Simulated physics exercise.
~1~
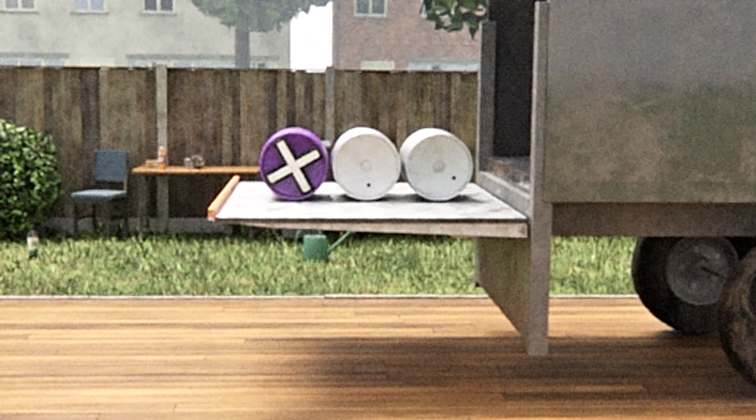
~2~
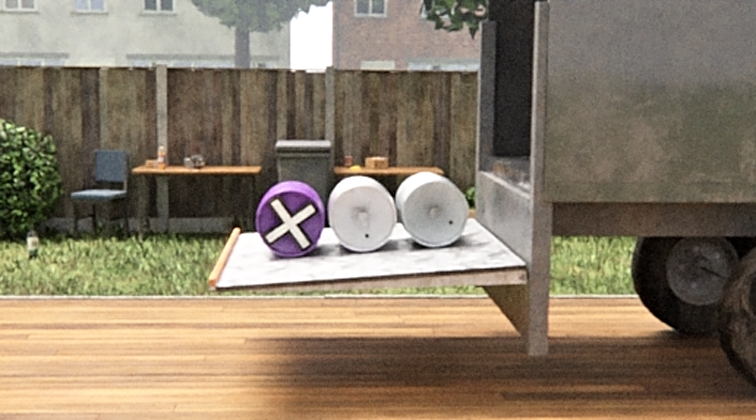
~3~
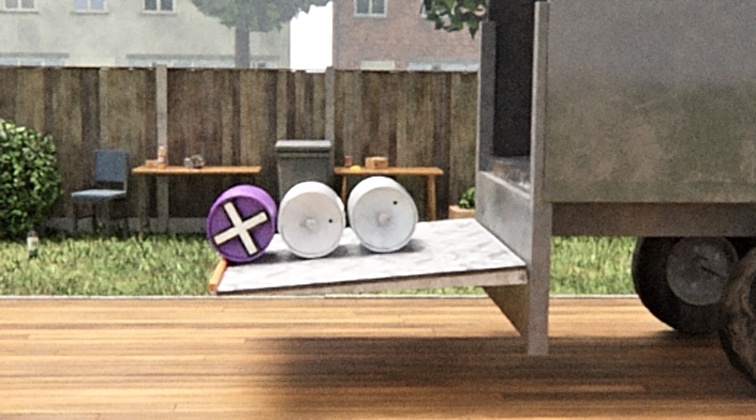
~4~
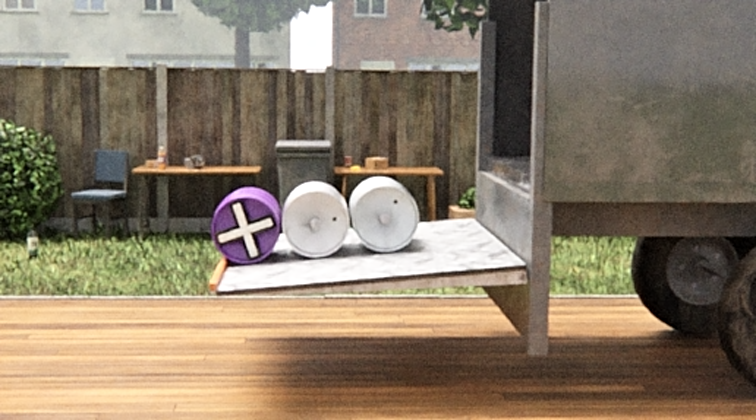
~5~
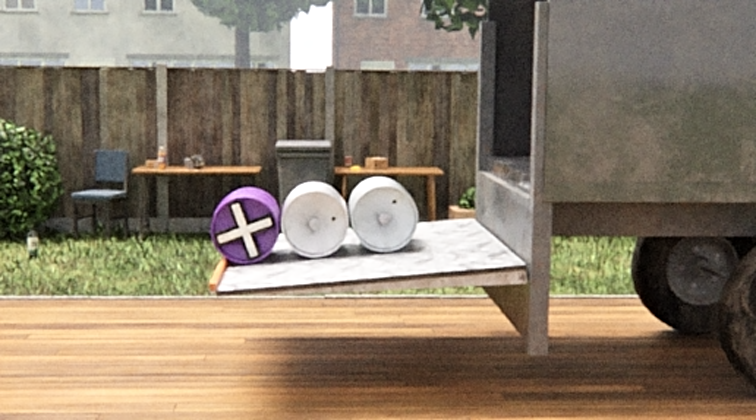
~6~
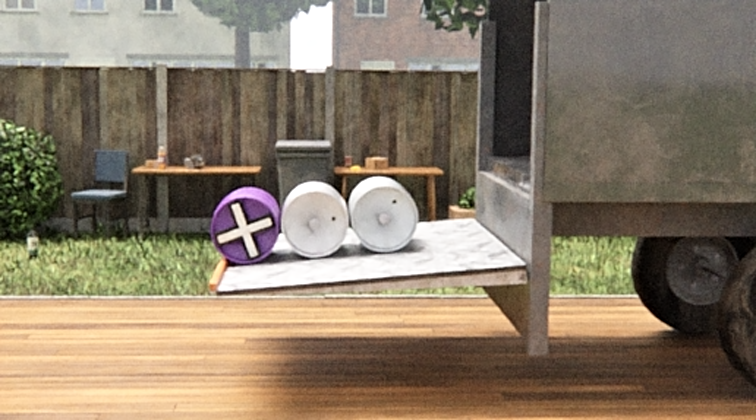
We see a purple keg marked with a white cross and two white kegs on a lift platform behind a van body. The platform lowers slightly and tilts outwards, the kegs roll left towards the edge stop, and all three settle, still on the platform.
